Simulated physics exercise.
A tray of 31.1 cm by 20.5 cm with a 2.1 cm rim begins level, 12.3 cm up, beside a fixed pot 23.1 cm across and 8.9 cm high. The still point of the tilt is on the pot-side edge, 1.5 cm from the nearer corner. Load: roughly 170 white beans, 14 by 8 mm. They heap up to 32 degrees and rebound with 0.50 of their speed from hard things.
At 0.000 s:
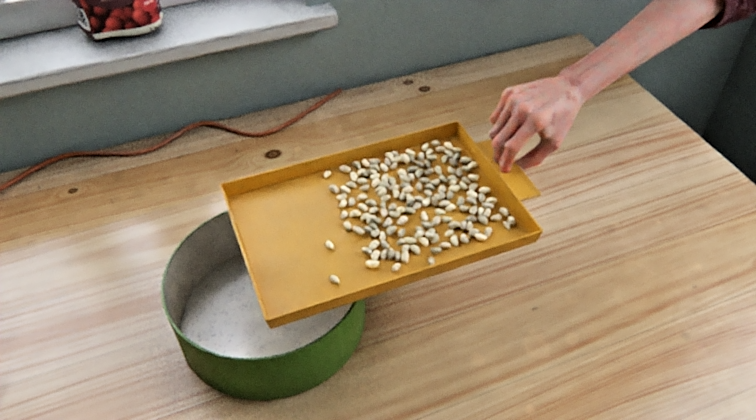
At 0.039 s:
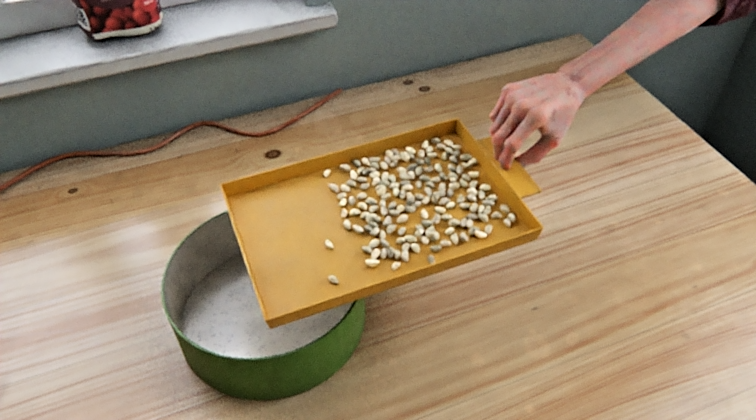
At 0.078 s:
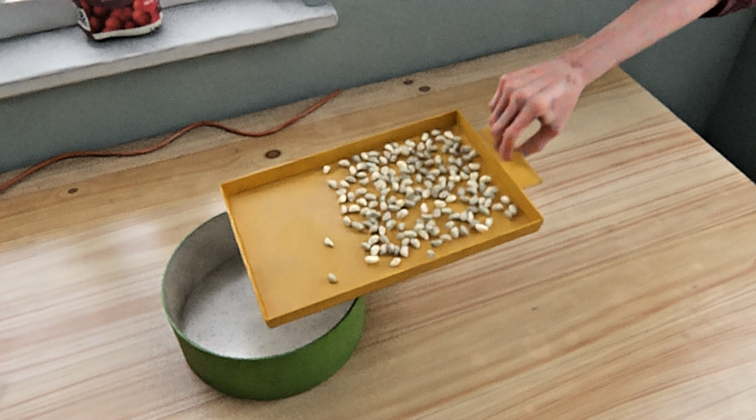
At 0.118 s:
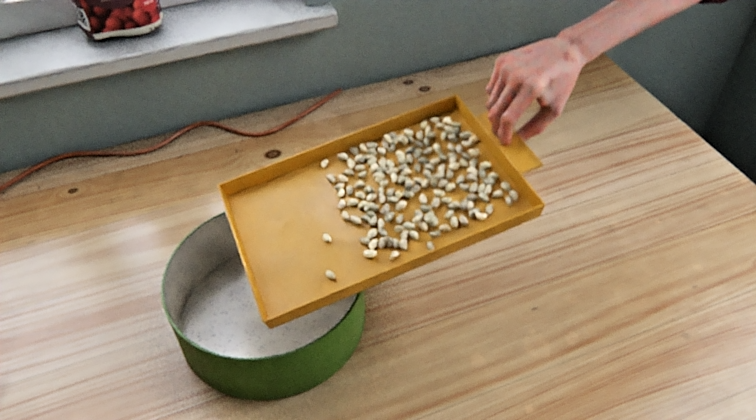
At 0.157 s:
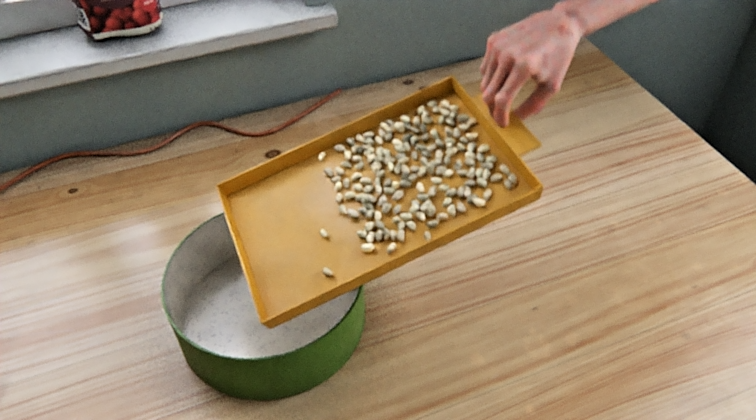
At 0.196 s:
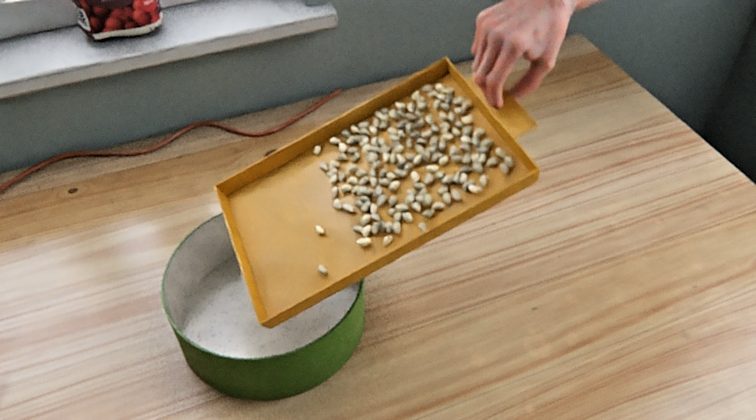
A shallow orange tray of white beans, held over the edge of a round green pot on a wooden table, starts level and tilts down toward the left as a hand raises its right end, the beans shifting slightly.
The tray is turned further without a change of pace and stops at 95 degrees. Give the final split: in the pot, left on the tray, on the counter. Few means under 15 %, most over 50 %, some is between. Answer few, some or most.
In the pot: Most; left on the tray: Few; on the counter: Some.
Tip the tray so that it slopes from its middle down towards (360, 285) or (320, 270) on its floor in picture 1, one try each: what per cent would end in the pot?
About 0 and 10 per cent.
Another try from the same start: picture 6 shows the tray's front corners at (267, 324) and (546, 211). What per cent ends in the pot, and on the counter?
Pot 0, counter 95.
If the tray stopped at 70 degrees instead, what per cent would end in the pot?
Then about 50 per cent.
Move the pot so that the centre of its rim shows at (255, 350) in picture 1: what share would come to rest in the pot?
About 50 per cent.
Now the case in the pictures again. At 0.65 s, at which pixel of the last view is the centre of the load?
Around (211, 266).
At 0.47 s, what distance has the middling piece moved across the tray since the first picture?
Some 7 cm.
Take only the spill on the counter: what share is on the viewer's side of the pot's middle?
About 40 per cent.
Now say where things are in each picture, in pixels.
In the first picture, tray tilt 0 degrees, front corners at (268, 317) and (539, 229); middle of the pieces at (419, 199); pot at (264, 272).
In the second picture, tray tilt 1 degrees, front corners at (268, 317) and (539, 226); middle of the pieces at (419, 197).
In the third picture, tray tilt 4 degrees, front corners at (267, 317) and (540, 218), lowest corner left front; middle of the pieces at (419, 191).
In the fourth picture, tray tilt 8 degrees, front corners at (265, 318) and (541, 203), lowest corner left front; middle of the pieces at (418, 181).
In the fifth picture, tray tilt 14 degrees, front corners at (263, 319) and (539, 186), lowest corner left front; middle of the pieces at (415, 169).
In the sixth picture, tray tilt 19 degrees, front corners at (262, 320) and (535, 168), lowest corner left front; middle of the pieces at (410, 158); pot at (264, 272). The tray's pace is about 140 degrees a second.
After 0.47 s, tilt 58 degrees; the tray holds 100 %, the pot 0 %.
Then, at 0.65 s, tilt 83 degrees; the tray holds 70 %, the pot 10 %.
Then, at 0.95 s, tilt 95 degrees; the tray holds 15 %, the pot 65 %.
At rest (2.3 s), pot 70 %, tray 5 %, counter 25 %.
